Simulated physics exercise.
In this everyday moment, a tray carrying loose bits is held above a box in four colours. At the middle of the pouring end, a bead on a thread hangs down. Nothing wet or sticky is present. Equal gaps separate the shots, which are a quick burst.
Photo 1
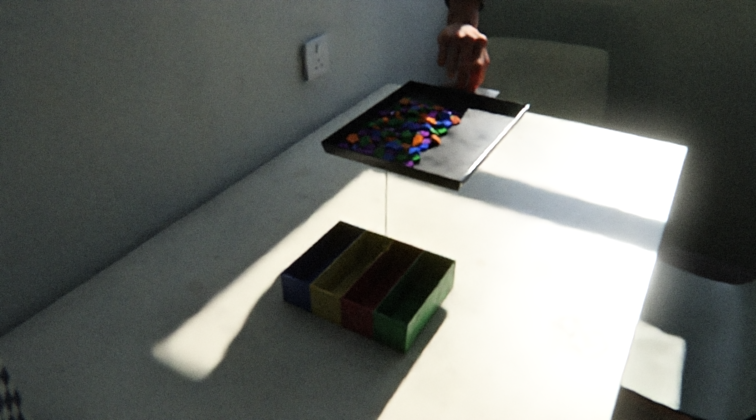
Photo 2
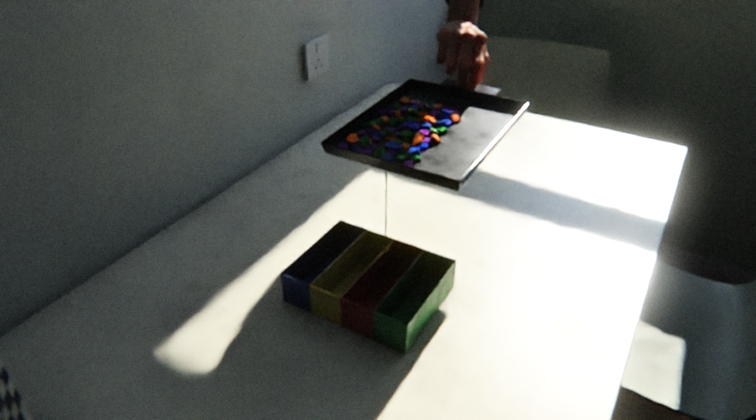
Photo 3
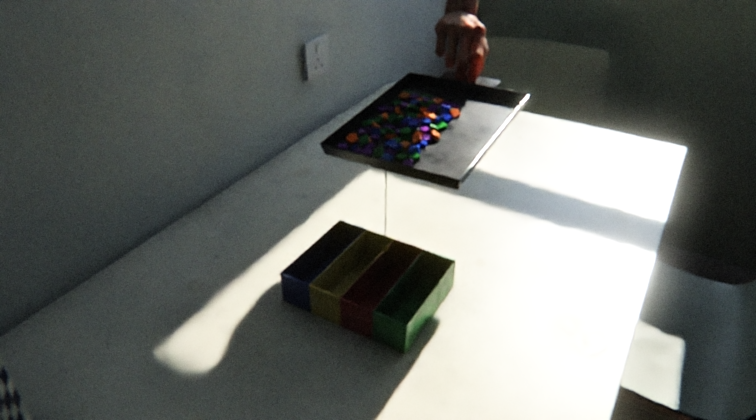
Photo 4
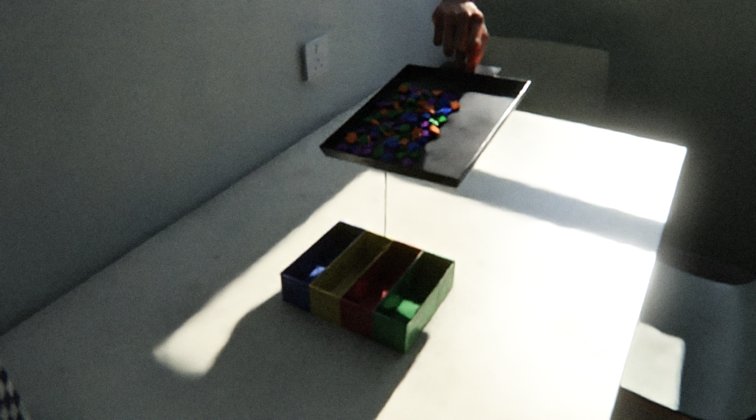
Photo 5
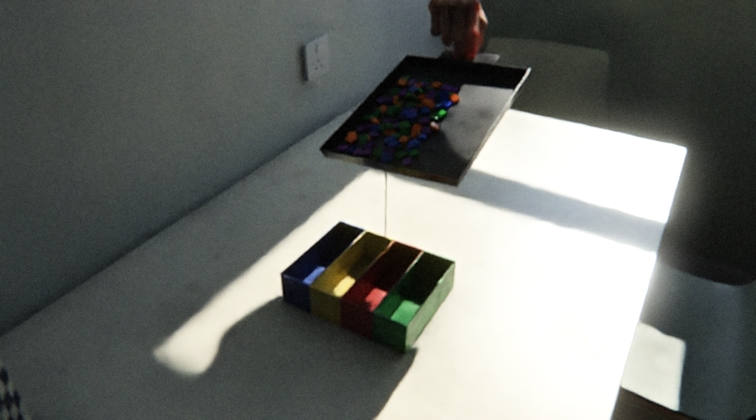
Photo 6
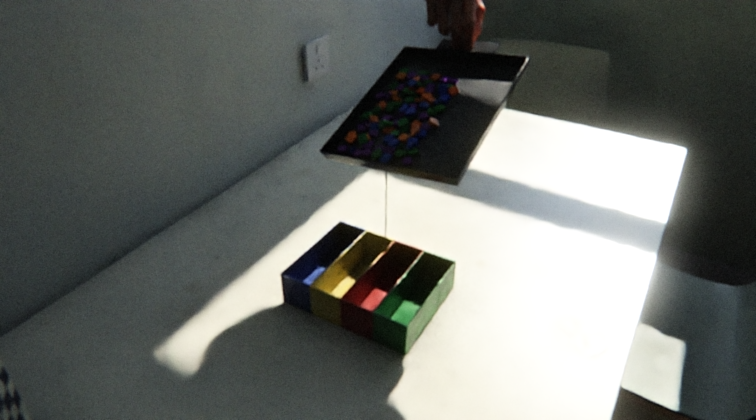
The clip opens on a hand holding a dark tray of colourful mosaic tiles nearly level above a box with blue, yellow, red and green cells. The hand then gradually tilts the tray, its near left corner lowest, as light reaches into the cells and the tiles stay bunched on the tray.
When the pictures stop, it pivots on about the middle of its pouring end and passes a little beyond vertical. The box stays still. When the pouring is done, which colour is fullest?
Fullest: The blue cell.
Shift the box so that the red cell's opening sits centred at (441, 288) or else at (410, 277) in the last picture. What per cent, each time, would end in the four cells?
Roughly 20 %, then roughly 40 %.
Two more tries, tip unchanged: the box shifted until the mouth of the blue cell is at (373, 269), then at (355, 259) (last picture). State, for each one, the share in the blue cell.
Respectively 20 percent and 30 percent.
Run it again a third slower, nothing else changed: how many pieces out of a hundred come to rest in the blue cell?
Roughly 60 in a hundred.
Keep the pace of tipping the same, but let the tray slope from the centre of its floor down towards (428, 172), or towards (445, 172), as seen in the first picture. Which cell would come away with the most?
First try: The green cell. Second try: That green cell.
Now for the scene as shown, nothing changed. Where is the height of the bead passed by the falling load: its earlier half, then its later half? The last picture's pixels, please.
First part (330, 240), rest (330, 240).
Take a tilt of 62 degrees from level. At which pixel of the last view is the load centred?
In the last view the centre sits at roughly (356, 140).
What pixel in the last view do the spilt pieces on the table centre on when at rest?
Estimate: About (290, 257).
Soon after the last picture, tray tipped steeply; nearly all on the tray; a stray few falling or outside the box.
A little later, tray tipped right over; about two thirds on the tray; a small part in the yellow cell; a small part in the blue cell; a stray few in the red cell; about a quarter falling or outside the box.
Later still, tray tipped past a quarter turn; about half in the blue cell; about a third in the yellow cell; a small part in the red cell; about a quarter falling or outside the box.
At rest, tray tipped past a quarter turn; about half in the blue cell; about a third in the yellow cell; a small part in the red cell; none in the green cell; about a quarter outside the box.
